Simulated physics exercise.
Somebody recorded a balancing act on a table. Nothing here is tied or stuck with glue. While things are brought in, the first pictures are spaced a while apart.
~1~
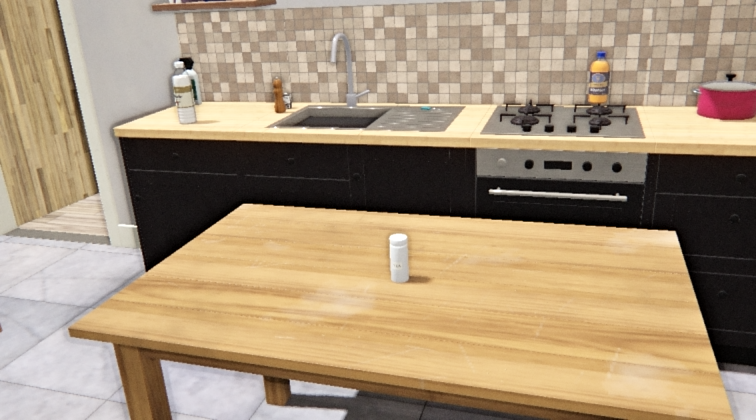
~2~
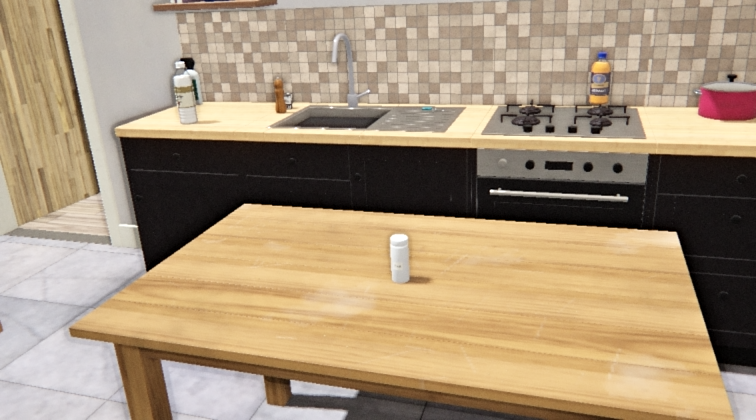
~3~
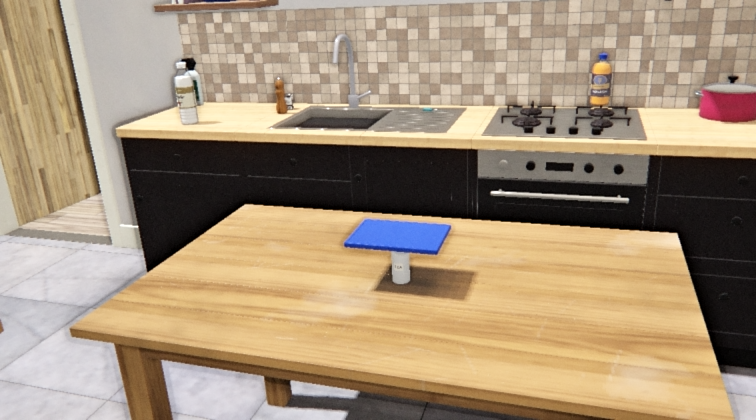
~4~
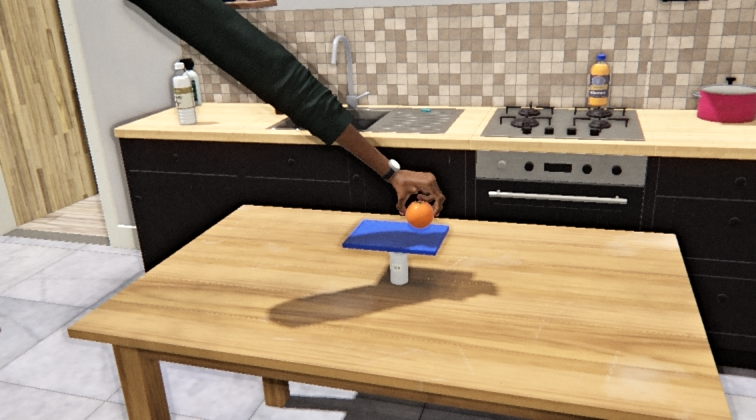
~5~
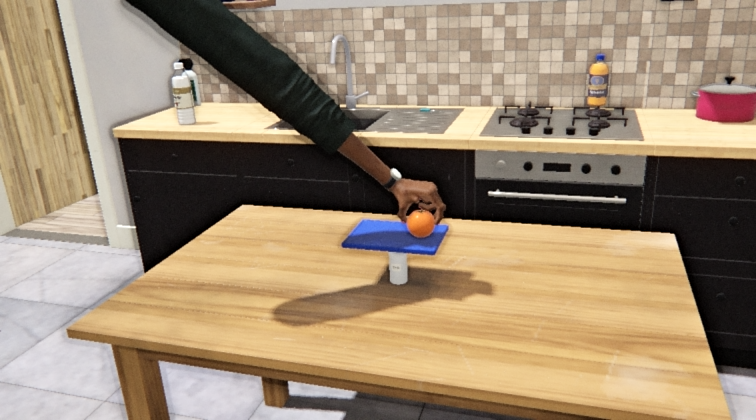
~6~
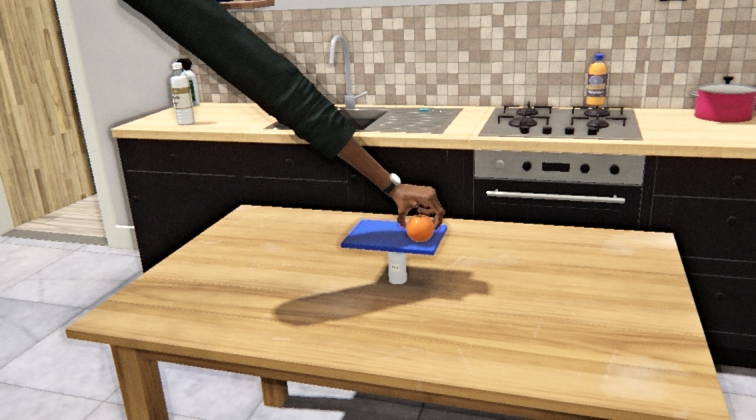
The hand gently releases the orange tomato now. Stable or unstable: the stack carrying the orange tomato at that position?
The balance breaks.
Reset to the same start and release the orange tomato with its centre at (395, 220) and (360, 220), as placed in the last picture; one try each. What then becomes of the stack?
Try one: The stack remains standing; try two: The stack collapses.
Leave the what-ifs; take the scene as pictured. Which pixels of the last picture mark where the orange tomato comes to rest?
Look near (441, 287) in the final picture.
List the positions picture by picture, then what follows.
In the first frame, the last thing is not in view yet; white shaker (399, 258).
In the second frame, the last thing is not in view yet; white shaker (400, 259).
In the third frame, the last thing is not in view yet; white shaker (400, 259).
In the fourth frame, on its way; orange tomato (420, 215); white shaker (399, 260).
In the fifth frame, on its way; orange tomato (421, 223); white shaker (398, 260).
In the sixth frame, set down, still held; orange tomato (420, 228); white shaker (397, 260).
Then, 0.40 s on from there, orange tomato now fallen; blue lid turned 66° from how it was put.
Then, 0.80 s on from there, blue lid turned 67° from how it was put; white shaker turned 8° from how it was put.
Then, 1.10 s on from there, white shaker and blue lid now fallen.
In the end, fallen, white shaker, orange tomato and blue lid. At the end, from the last picture's camera, orange tomato near (441, 287). The stack loses its balance.
